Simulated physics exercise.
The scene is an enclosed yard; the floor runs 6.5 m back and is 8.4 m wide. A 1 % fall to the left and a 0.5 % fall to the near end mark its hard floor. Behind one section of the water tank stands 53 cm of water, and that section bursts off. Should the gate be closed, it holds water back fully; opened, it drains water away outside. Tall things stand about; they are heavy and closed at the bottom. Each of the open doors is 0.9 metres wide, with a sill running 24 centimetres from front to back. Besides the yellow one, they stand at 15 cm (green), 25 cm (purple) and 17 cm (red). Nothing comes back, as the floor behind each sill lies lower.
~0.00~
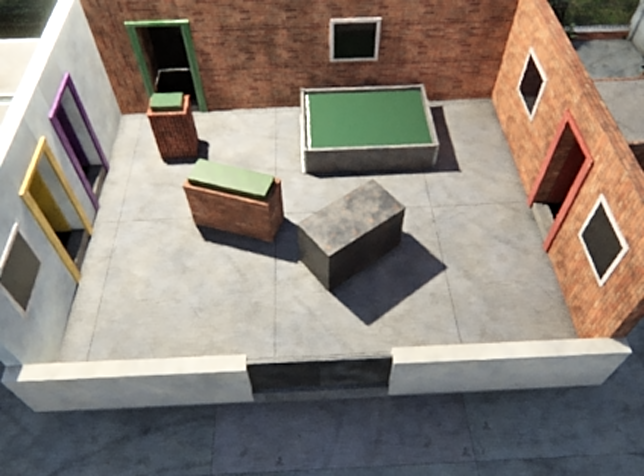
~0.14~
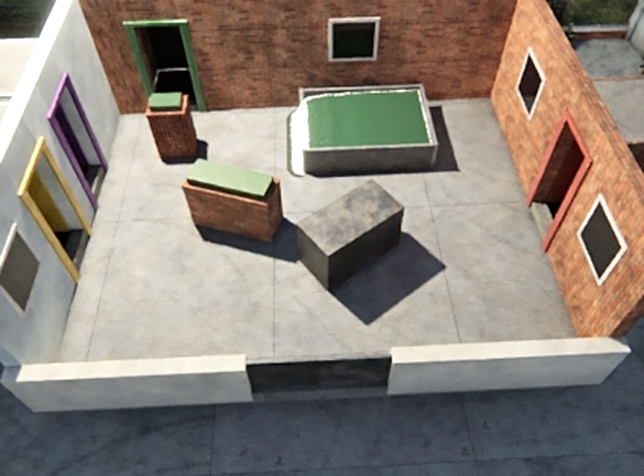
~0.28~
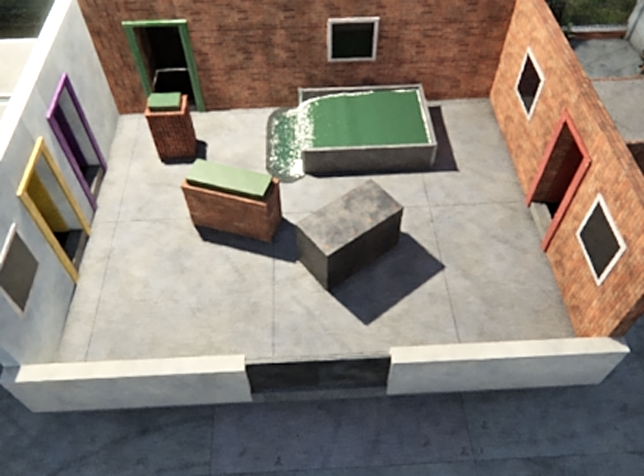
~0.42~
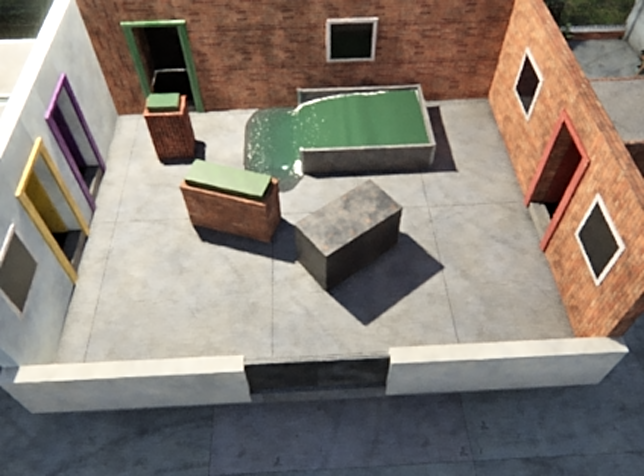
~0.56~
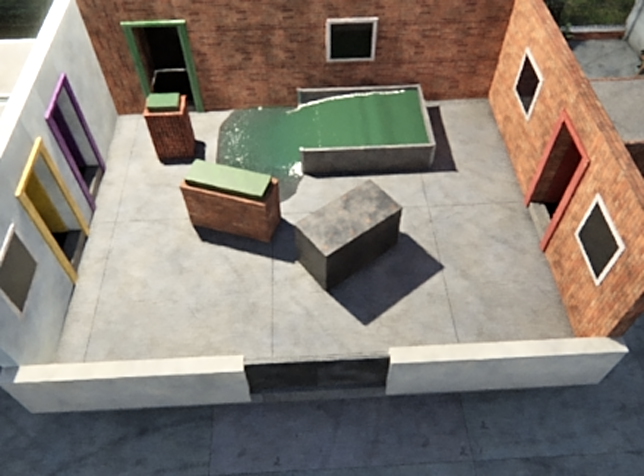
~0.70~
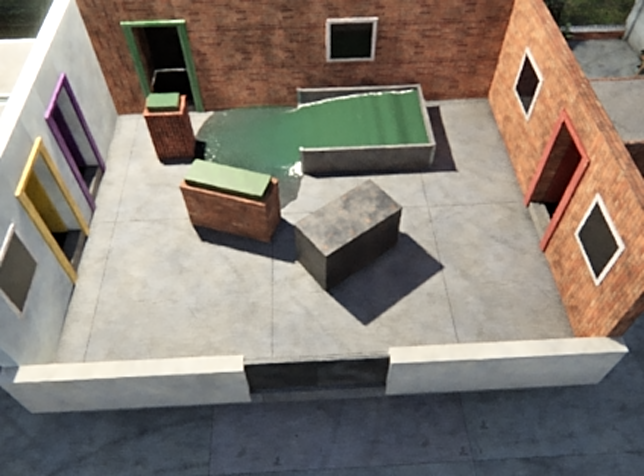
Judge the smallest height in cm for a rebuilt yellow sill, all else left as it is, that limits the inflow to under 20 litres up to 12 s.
Roughly 11 cm at the least.
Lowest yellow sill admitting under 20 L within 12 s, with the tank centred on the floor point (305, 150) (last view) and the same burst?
In that case about 13.5 cm.
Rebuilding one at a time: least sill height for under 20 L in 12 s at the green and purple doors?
About 16 cm at green and about 20 cm at purple.
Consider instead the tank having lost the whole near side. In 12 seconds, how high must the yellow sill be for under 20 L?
A minimum of about 7.0 cm.
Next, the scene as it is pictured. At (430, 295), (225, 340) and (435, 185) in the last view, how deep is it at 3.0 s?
In that order: 0, 0 and 0 cm.
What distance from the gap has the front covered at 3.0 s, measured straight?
Near 6.4 metres, give or take.
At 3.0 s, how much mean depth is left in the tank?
I'd put it at some 15 centimetres on average.
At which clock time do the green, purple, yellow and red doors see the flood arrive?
Green at 1.0 seconds, purple at 1.5 seconds, yellow at 2.2 seconds, red at 9.5 seconds.
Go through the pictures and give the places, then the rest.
Still water, 53 cm deep, in the water tank at (366, 119); the yellow door at (64, 221) is dry, in the first picture.
The gap is at (304, 135), the front 0.3 m out at (293, 172); the back of the water tank holds 53 cm, in the second picture.
The front is at a hidden place, 0.7 m from the gap at (303, 136); 1.3 m2 of floor is wet, 53 cm left at the back, in the third picture.
The front is at (247, 156), 1.2 m from the gap at (302, 136); 2.5 m2 of floor is wet, 53 cm left at the back, in the fourth picture.
The front is at a hidden place, 1.7 m from the gap at (302, 136); 3.9 m2 of floor is wet, 53 cm left at the back, in the fifth picture.
Water pours out at (302, 137) and has run 2.2 m, to a hidden place; about 6 cm deep outside, 52 cm at the back; the yellow door at (60, 222), 5.0 m from the gap, is still 2.8 m from the nearest water, in the sixth picture.
After 1.4 s water covers 20 % of the floor, deepest (32 cm) near (202, 150); it has not reached the yellow door.
After 3.0 s water covers 30 % of the floor, deepest (35 cm) near (117, 121); 15 cm at the yellow door, 0 litres in over its 24 cm sill.
After 12.0 s water covers 90 % of the floor, deepest (11 cm) near (47, 391); 9 cm at the yellow door, 0 litres in over its 24 cm sill.
At the yellow door as built, the water arrived by 2.2 s and peaked near 18 cm at 3.6 s.
With a sill of 9 cm, 35 litres would have come in within the 12 s; with 12.5 cm, 12 litres. So under 20 litres takes about 11 cm.
